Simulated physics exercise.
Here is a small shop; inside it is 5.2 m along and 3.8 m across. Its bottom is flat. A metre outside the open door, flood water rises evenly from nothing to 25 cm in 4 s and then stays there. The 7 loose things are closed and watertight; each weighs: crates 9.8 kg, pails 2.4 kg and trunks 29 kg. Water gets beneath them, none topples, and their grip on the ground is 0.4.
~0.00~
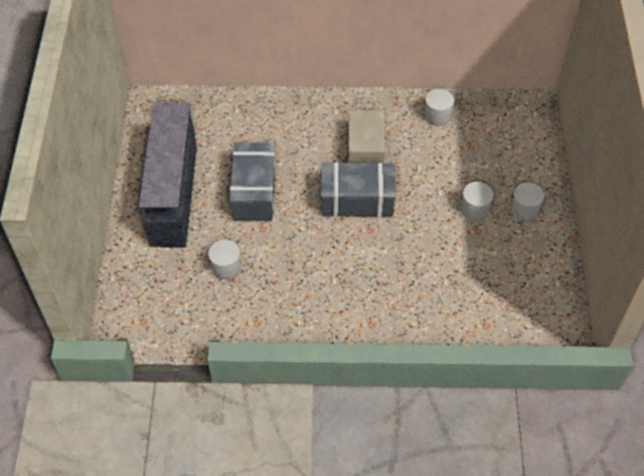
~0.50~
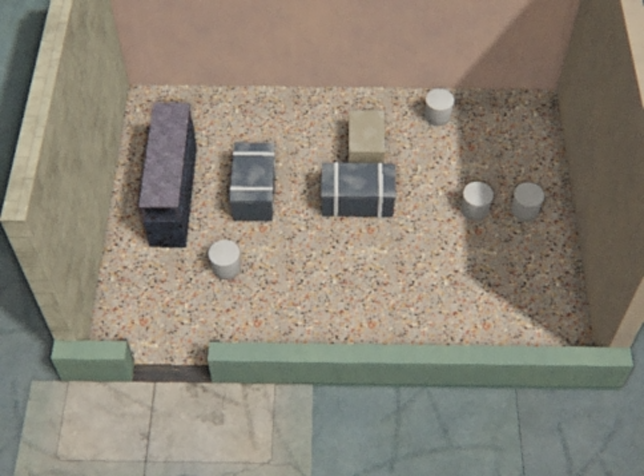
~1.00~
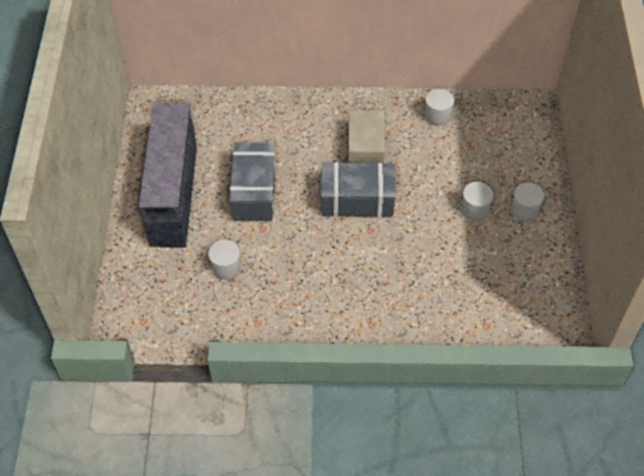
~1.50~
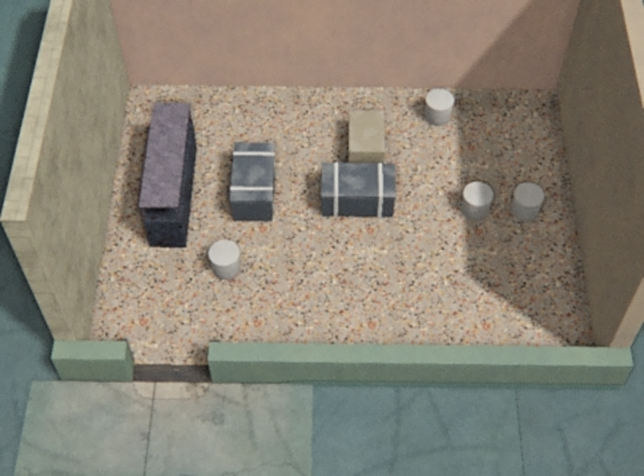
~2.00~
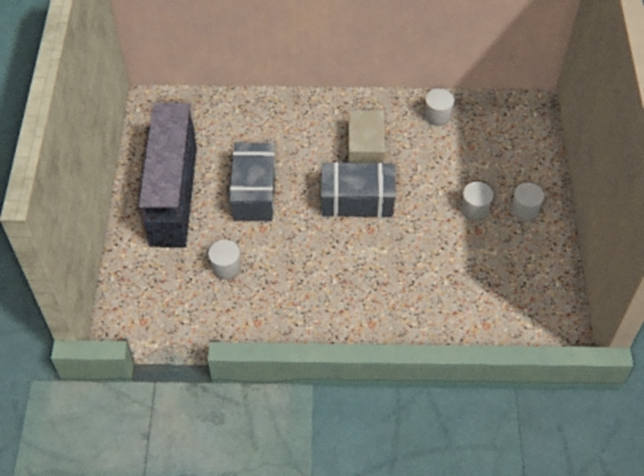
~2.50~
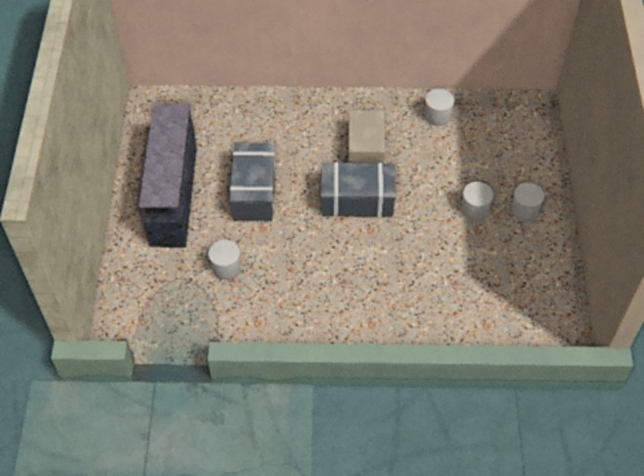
In a small walled shop with a speckled floor, water spreads over the paving outside, closes in on the open doorway, then crosses the threshold and wets a small patch inside, while the pails and trunks stay still.
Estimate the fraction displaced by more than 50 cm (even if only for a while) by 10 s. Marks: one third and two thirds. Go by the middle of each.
It is between one and two thirds.
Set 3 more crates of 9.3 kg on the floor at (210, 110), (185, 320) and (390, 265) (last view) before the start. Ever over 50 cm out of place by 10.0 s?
In that order: Past it, past it, more.
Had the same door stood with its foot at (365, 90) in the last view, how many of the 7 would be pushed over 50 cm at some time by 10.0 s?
Then 5.
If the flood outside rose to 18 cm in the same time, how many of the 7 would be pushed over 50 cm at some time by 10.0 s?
In that case 1 of them.
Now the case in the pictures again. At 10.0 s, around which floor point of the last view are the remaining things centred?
Around (448, 197).
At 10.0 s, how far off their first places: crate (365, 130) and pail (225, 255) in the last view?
In turn: 80 cm, 350 cm.
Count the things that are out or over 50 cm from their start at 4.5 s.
I count 1.
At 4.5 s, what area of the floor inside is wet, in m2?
Some 6.0 m2.
After 3.5 s 0 of 7 are over 50 cm from their spots; 0 afloat.
After 4.5 s 1 of 7 are over 50 cm from their spots; 1 afloat.
After 7.0 s 1 of 7 are over 50 cm from their spots; 0 afloat.
After 10.0 s 4 of 7 are over 50 cm from their spots, and 4 have been at some point; 3 afloat.
